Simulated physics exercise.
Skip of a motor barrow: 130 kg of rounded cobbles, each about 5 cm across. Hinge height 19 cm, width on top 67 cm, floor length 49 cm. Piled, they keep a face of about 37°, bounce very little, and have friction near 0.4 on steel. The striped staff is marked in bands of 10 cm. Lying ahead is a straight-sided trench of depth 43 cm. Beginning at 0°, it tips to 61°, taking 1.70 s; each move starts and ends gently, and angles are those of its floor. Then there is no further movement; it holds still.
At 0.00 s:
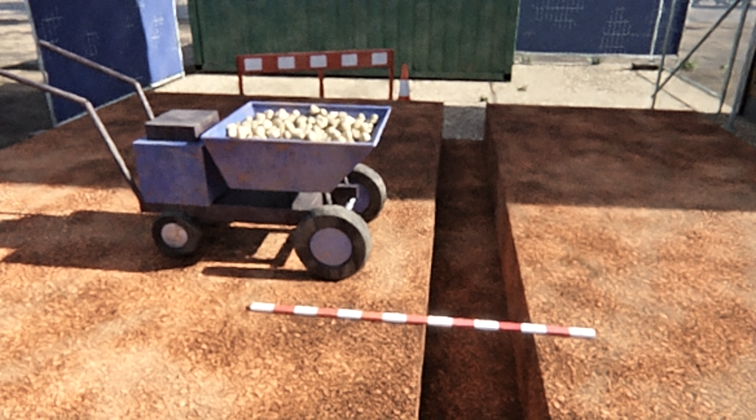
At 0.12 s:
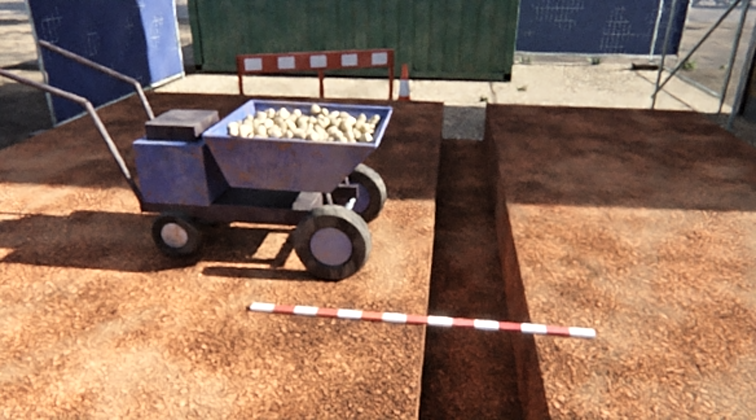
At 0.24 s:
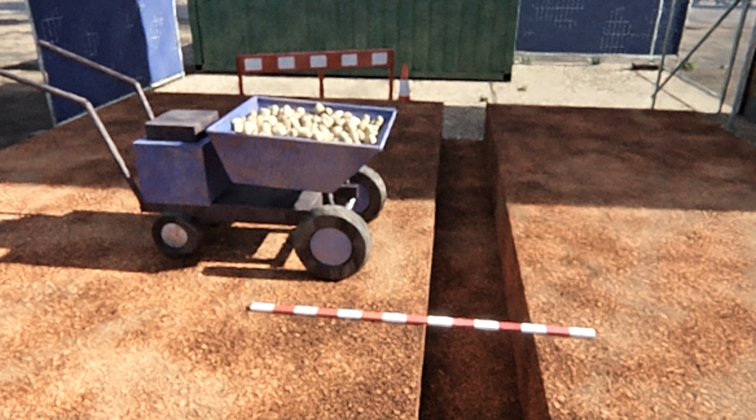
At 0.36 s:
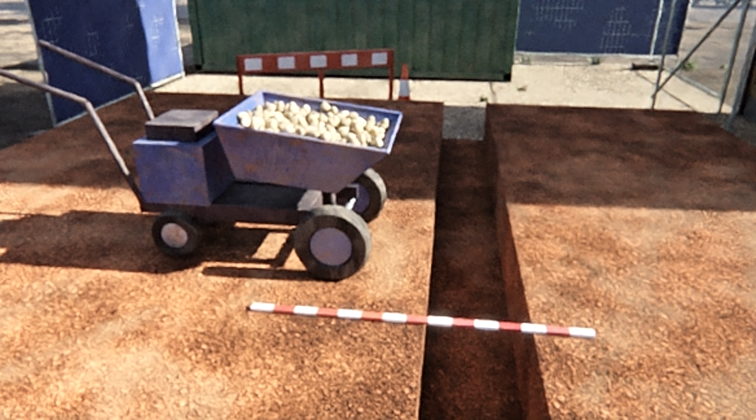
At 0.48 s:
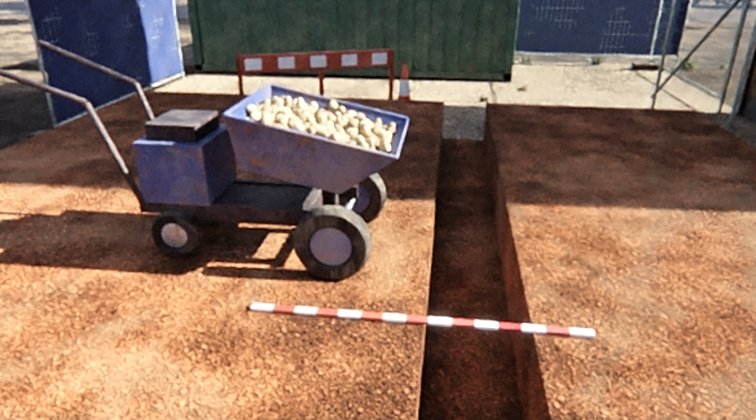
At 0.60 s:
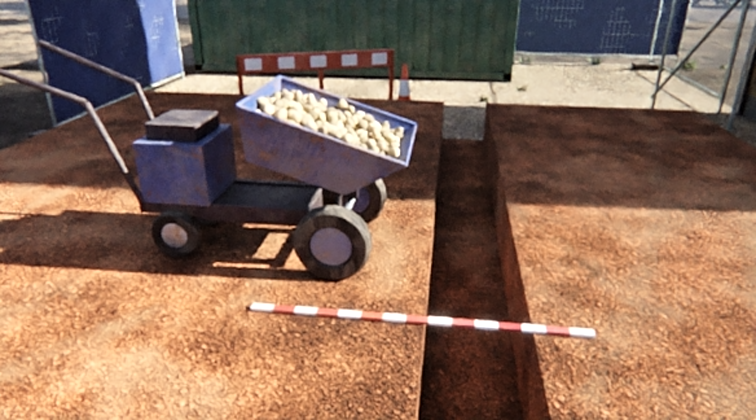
Outdoor work yard with a narrow trench, a blue motor barrow standing still while its skip of pale stones tilts gradually rightward.
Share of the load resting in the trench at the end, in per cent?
95 per cent.
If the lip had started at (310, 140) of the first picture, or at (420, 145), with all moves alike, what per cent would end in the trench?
Result: Close to 60 then close to 70 per cent.
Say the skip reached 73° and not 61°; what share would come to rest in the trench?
In that case around 100 percent.
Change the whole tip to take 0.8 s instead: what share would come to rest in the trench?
It would be near 85 percent.
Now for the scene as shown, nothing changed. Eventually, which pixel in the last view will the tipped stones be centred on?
Look at roughly (473, 314).
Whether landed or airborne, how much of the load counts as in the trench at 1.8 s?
Close to 30 per cent has got there by then.
After 1.3 s the floor is at 51°; 100 % in the skip; the foremost stones are at (444, 204).
After 1.8 s the floor is at 61°; 68 % in the skip, 32 % in the trench; the foremost stones are at (509, 316).
After 2.2 s the floor is at 61°; 43 % in the skip, 57 % in the trench; the foremost stones are at (513, 300).
After 4.1 s the floor is at 61°; 5 % in the skip, 95 % in the trench; the foremost stones are at (510, 310).
